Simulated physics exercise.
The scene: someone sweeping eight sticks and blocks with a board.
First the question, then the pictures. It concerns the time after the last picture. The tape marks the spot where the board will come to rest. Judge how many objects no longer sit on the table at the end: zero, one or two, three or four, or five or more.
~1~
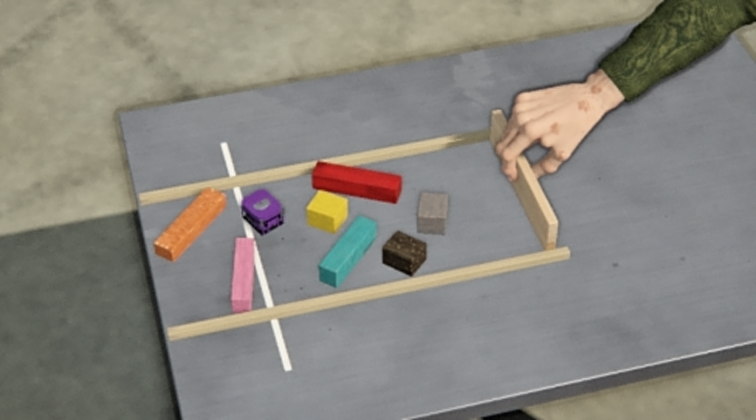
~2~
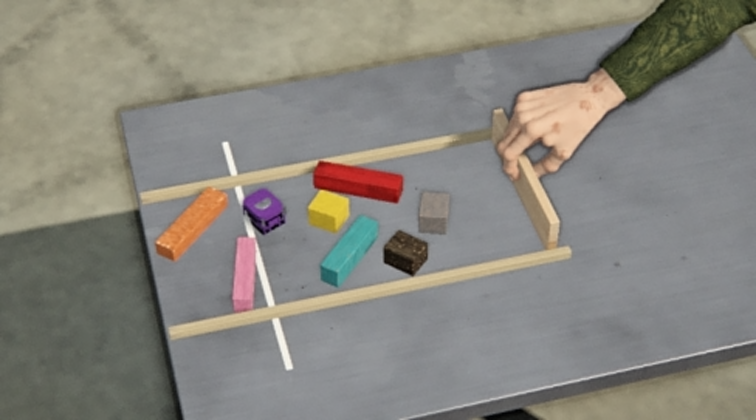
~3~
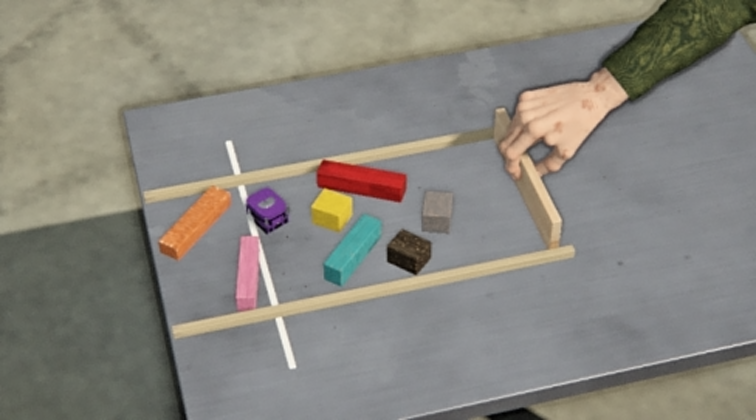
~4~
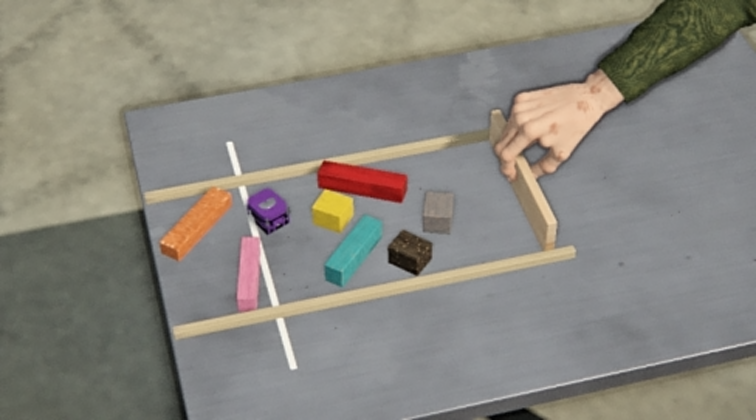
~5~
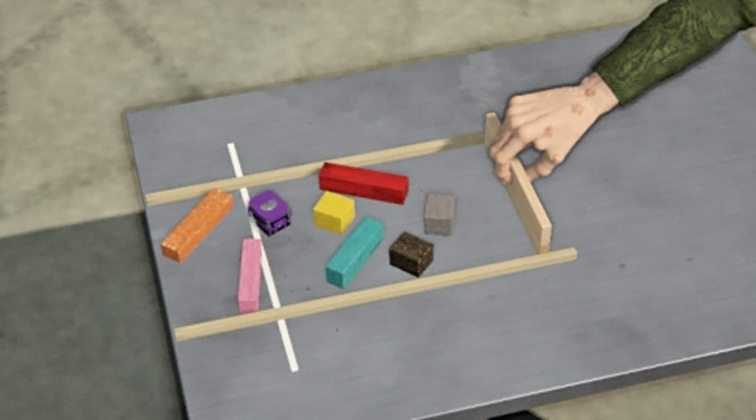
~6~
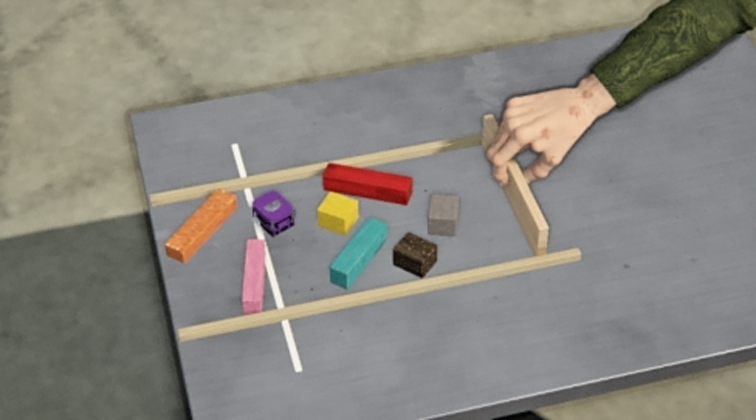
No longer on the table: Zero.
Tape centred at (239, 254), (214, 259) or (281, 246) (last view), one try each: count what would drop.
Try by try, 1, 3 and 0.
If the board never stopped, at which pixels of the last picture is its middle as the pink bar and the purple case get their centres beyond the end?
About (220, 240), and about (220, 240) for the other.
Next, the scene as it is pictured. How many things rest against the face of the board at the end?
3.
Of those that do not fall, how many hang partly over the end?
1.
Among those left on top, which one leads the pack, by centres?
It's the orange bar that is foremost.
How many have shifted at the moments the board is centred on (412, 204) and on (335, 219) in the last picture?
Counting first: 3, next 6.
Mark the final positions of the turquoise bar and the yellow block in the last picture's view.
Result: One at about (234, 279), the other at about (226, 235).
Soon after, none off yet; orange bar at rest near (202, 226); pink bar at rest near (254, 276); purple case at rest near (273, 214).
Then, none off yet; orange bar at rest near (202, 226); pink bar at rest near (254, 276); purple case moving near (266, 215).
At rest, the number that fall off is zero.
